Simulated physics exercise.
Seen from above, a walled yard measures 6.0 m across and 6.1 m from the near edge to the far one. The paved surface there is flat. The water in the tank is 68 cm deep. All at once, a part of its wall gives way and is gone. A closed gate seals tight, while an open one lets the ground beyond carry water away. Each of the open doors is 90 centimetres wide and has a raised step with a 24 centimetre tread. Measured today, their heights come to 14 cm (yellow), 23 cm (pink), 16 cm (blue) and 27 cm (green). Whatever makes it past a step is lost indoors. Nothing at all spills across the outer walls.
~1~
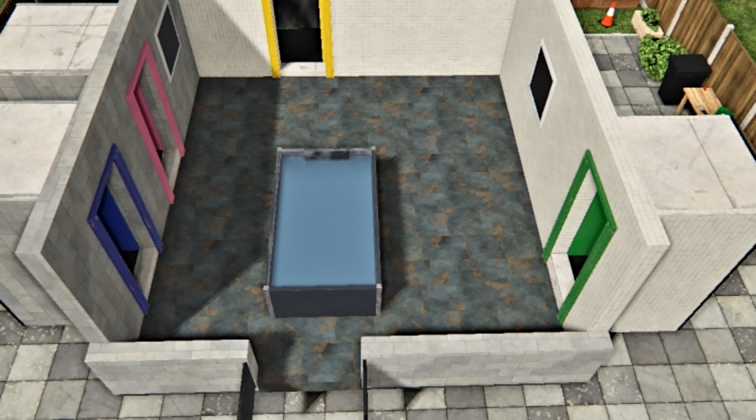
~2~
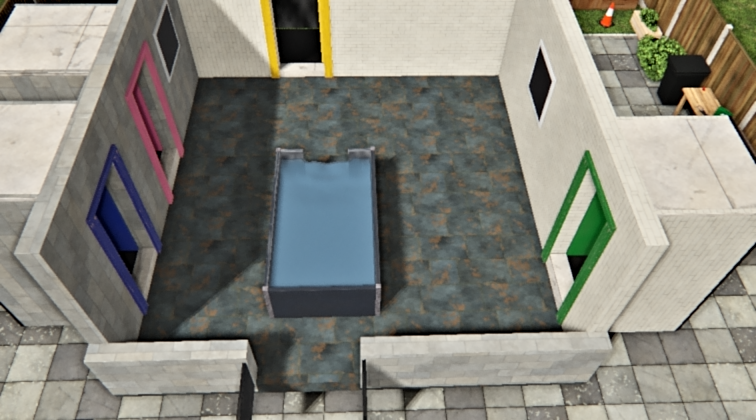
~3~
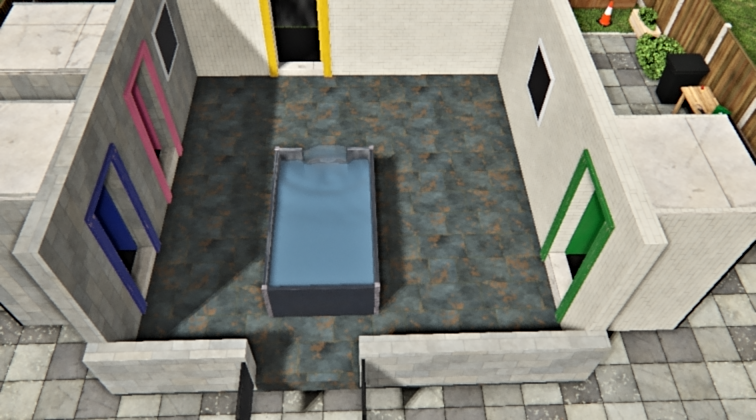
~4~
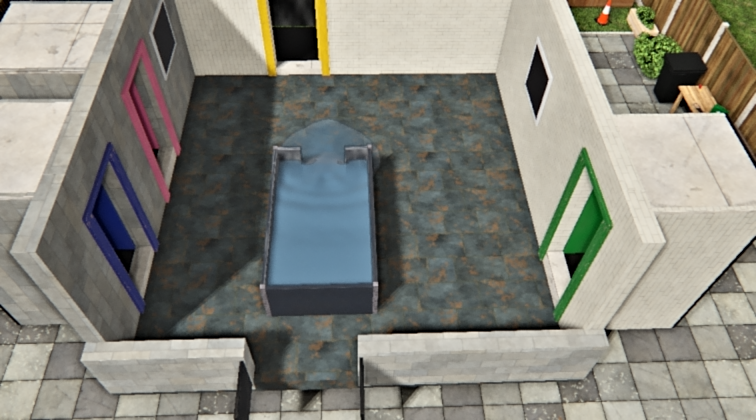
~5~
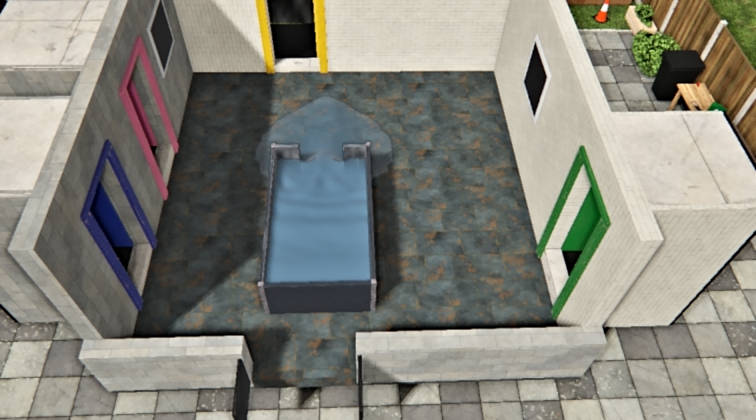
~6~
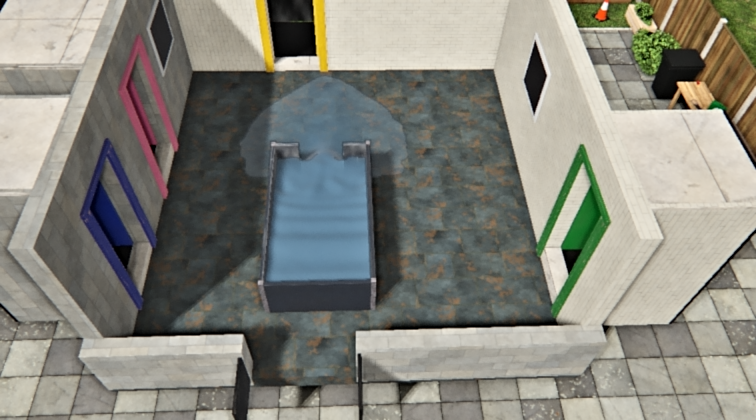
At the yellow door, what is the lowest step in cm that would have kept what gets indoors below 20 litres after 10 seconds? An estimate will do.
Somewhere near 20 cm.
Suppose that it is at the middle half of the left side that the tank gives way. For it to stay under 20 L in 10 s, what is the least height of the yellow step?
About 7.0 cm.
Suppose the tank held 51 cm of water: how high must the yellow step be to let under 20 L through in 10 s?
Step height: Approx. 14.0 cm.
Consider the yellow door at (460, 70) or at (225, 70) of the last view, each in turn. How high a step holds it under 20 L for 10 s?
You'd want roughly 12.5 cm there first, then roughly 16 cm.
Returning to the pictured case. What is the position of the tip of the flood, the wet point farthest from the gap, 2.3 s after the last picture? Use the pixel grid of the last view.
At about (493, 74).
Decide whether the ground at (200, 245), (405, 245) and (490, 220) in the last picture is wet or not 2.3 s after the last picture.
In turn: Still dry, dry, dry.
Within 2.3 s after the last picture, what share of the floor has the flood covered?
Close to 35 per cent is wet.
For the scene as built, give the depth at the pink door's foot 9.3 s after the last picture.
A ruler would read roughly 4.5 cm.
Then, 0.7 s after the last picture water covers 30 % of the floor, deepest (37 cm) near (330, 170); 24 cm at the yellow door, 8 litres in over its 14 cm step.
Then, 2.3 s after the last picture water covers 35 % of the floor, deepest (26 cm) near (484, 74); 21 cm at the yellow door, 70 litres in over its 14 cm step.
Then, 9.3 s after the last picture water covers 95 % of the floor, deepest (10 cm) near (394, 357); 8 cm at the yellow door, 91 litres in over its 14 cm step.
At the yellow door as built, the water peaked near 26 cm, 1.3 s after the last picture.
With a step of 16.5 cm, 51 litres would have come in within the 10 s; with 22.5 cm, 7 litres. So under 20 litres takes about 20 cm.
